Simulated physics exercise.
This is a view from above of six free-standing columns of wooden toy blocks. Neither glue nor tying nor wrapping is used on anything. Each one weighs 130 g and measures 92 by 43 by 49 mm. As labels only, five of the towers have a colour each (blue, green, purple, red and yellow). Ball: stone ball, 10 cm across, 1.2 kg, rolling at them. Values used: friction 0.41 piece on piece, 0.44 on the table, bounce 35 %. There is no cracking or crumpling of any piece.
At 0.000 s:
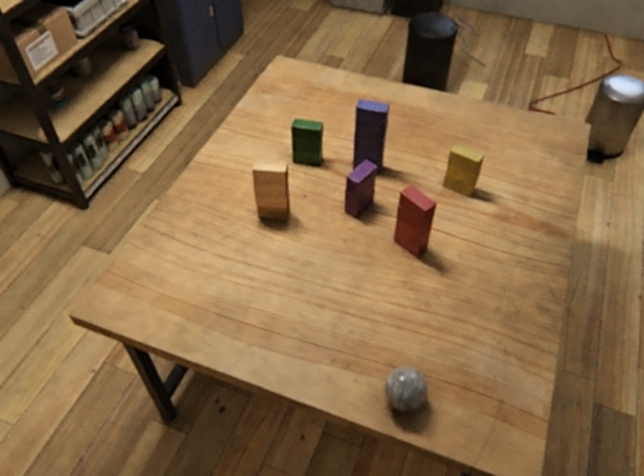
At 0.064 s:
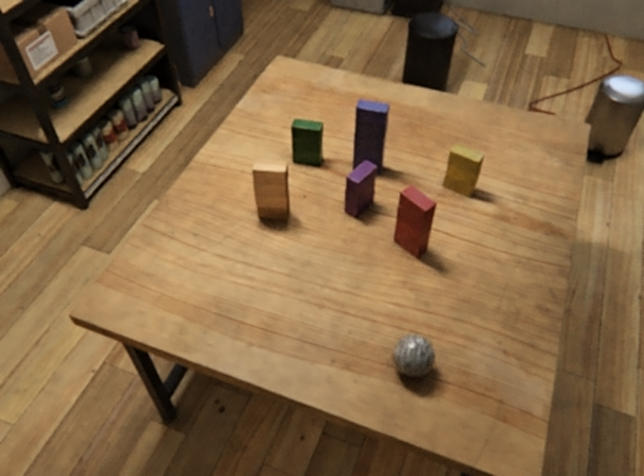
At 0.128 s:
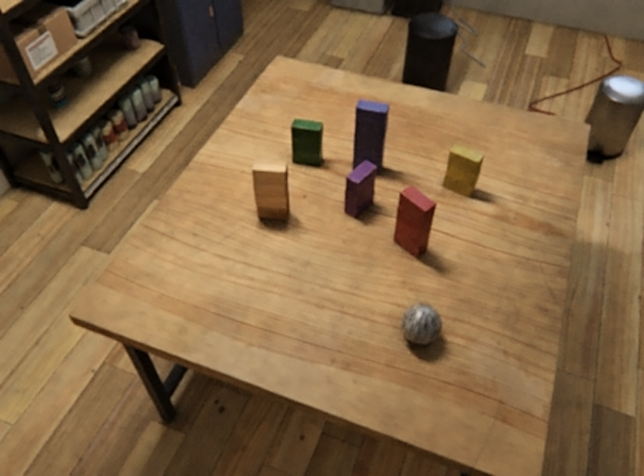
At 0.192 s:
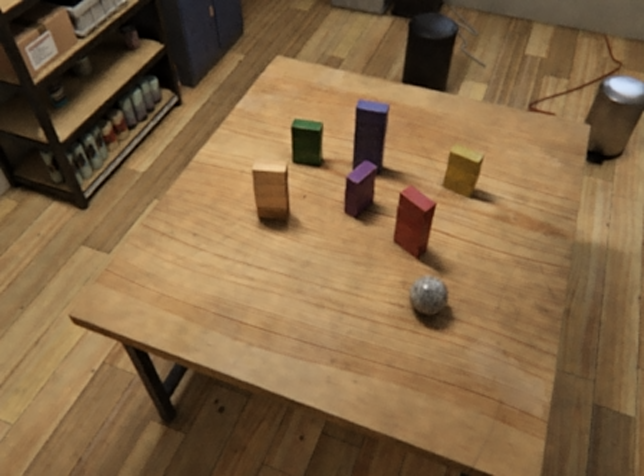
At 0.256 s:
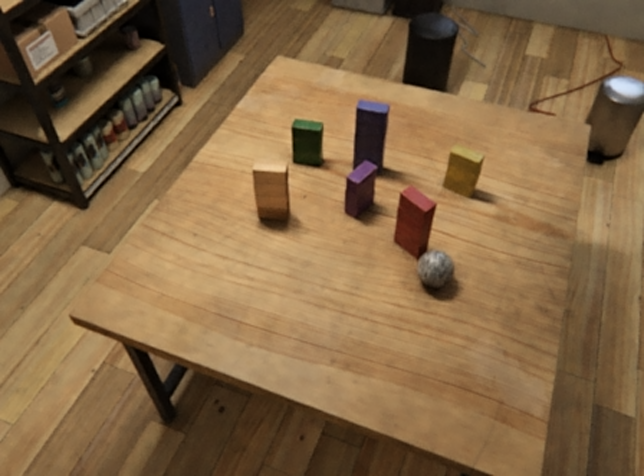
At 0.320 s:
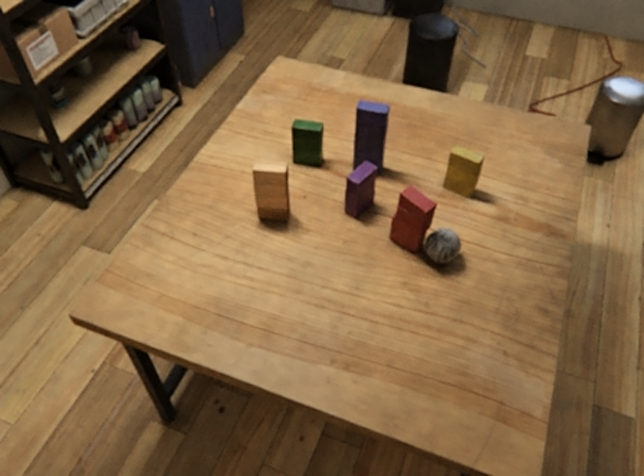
At first, six wooden block towers stand on a wooden table, with a gray stone ball near the front edge. The ball rolls away from the viewer and slightly right, closing in on the red tower. It then meets that tower's right side, and the red tower tilts slightly while still upright.
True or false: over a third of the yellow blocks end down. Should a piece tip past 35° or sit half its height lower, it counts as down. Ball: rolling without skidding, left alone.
True.
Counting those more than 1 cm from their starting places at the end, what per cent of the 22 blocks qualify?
Displaced: 30 %.
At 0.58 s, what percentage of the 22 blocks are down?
0 per cent.
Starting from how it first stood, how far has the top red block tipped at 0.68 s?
Measured against how it began, the tilt is near 0 degrees.
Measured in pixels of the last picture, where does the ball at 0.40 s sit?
(455, 221) or so.
After 0.40 s, ball still moving; none of the 3 yellow blocks down (0 of 22 in all colours); top yellow block unmoved; top red block shifted 12 mm.
After 0.58 s, ball still moving; none of the 3 yellow blocks down (0 of 22 in all colours); top yellow block leaning 34°; top red block shifted 19 mm.
After 0.68 s, ball still moving; 1 of the 3 yellow blocks down (1 of 22 in all colours); top yellow block leaning 41°, 7 cm lower; top red block shifted 19 mm.
After 0.94 s, ball still moving; 2 of the 3 yellow blocks down (2 of 22 in all colours); top yellow block on its side; top red block shifted 19 mm.
At rest (1.4 s), ball rolling away; 2 of the 3 yellow blocks down (2 of 22 in all colours); top yellow block on its side; top red block shifted 19 mm. That is 67 per cent. As the last picture would show them, middles, top yellow block near (445, 168), top red block near (414, 200).
